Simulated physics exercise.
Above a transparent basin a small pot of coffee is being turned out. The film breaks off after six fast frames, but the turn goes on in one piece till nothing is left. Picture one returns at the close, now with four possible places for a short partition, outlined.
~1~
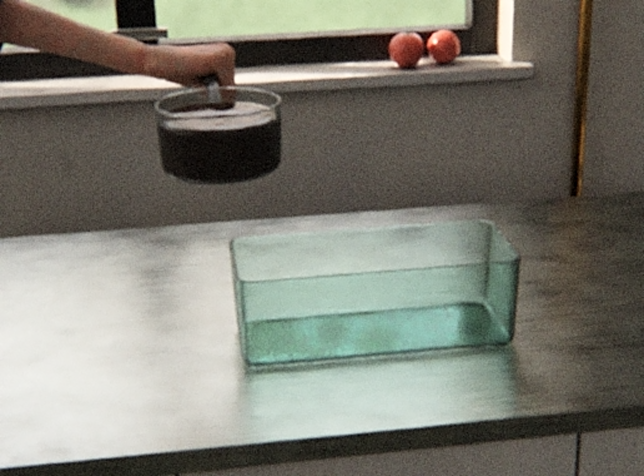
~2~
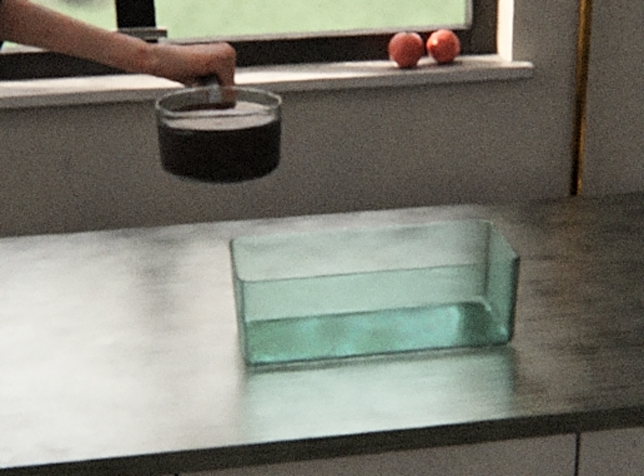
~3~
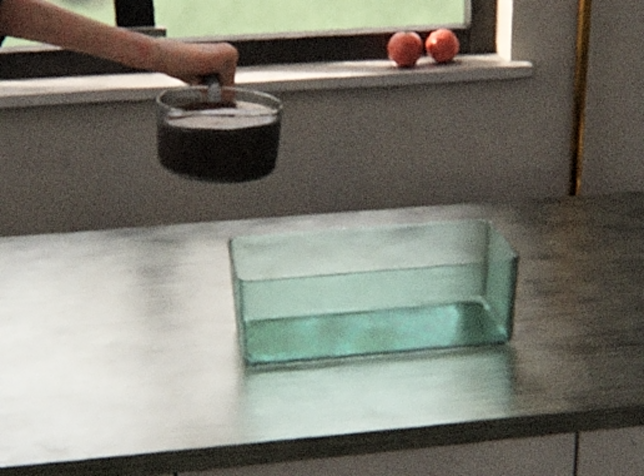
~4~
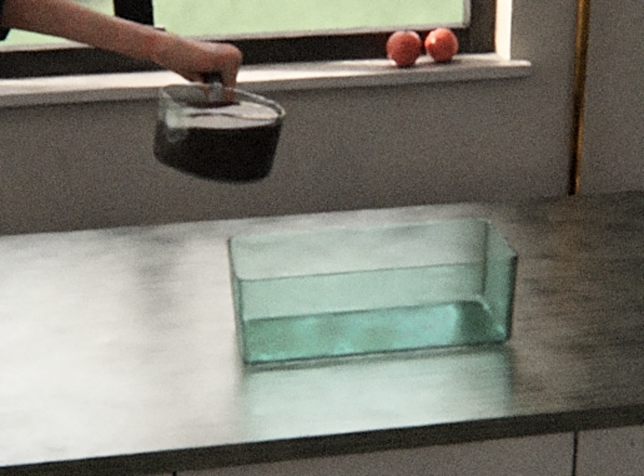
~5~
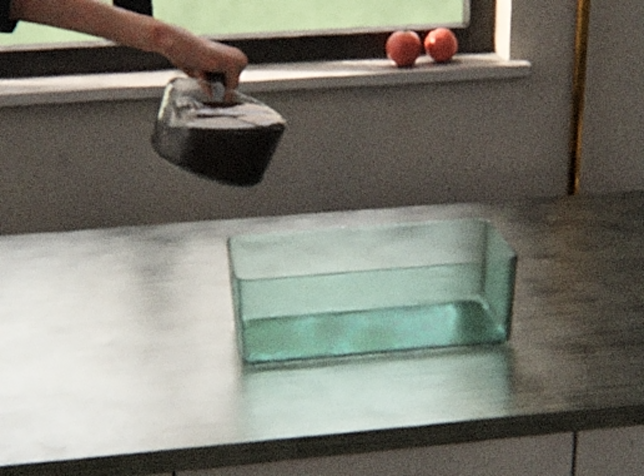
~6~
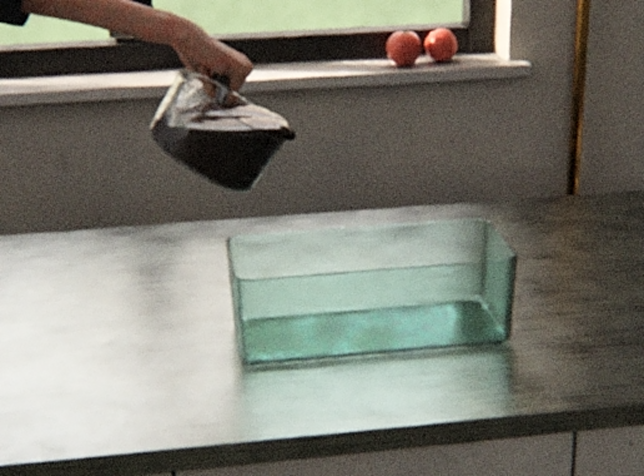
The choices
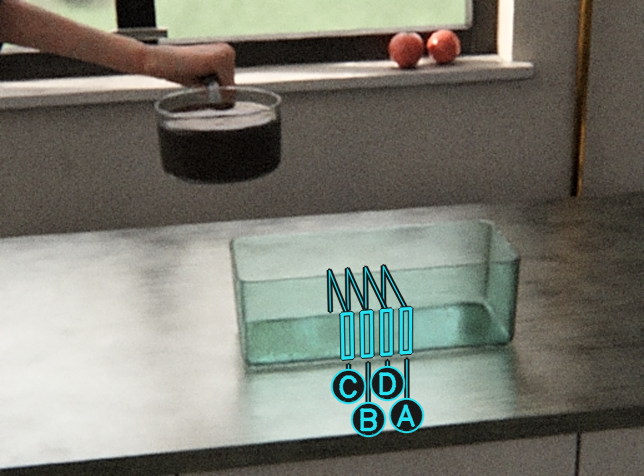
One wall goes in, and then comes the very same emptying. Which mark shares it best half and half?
Best: C.
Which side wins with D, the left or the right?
The left one.
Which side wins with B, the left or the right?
The left one.
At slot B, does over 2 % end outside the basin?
Yes, it does.
In cyan, A at (406, 359); B at (368, 363); C at (348, 364); D at (387, 361).
For slot A, about 87 % ends left of the wall and 8 % right of it; 5 % is lost outside.
For slot B, about 79 % ends left of the wall and 15 % right of it; 6 % is lost outside.
For slot C, about 51 % ends left of the wall and 48 % right of it.
For slot D, about 91 % ends left of the wall and 5 % right of it; 4 % is lost outside.
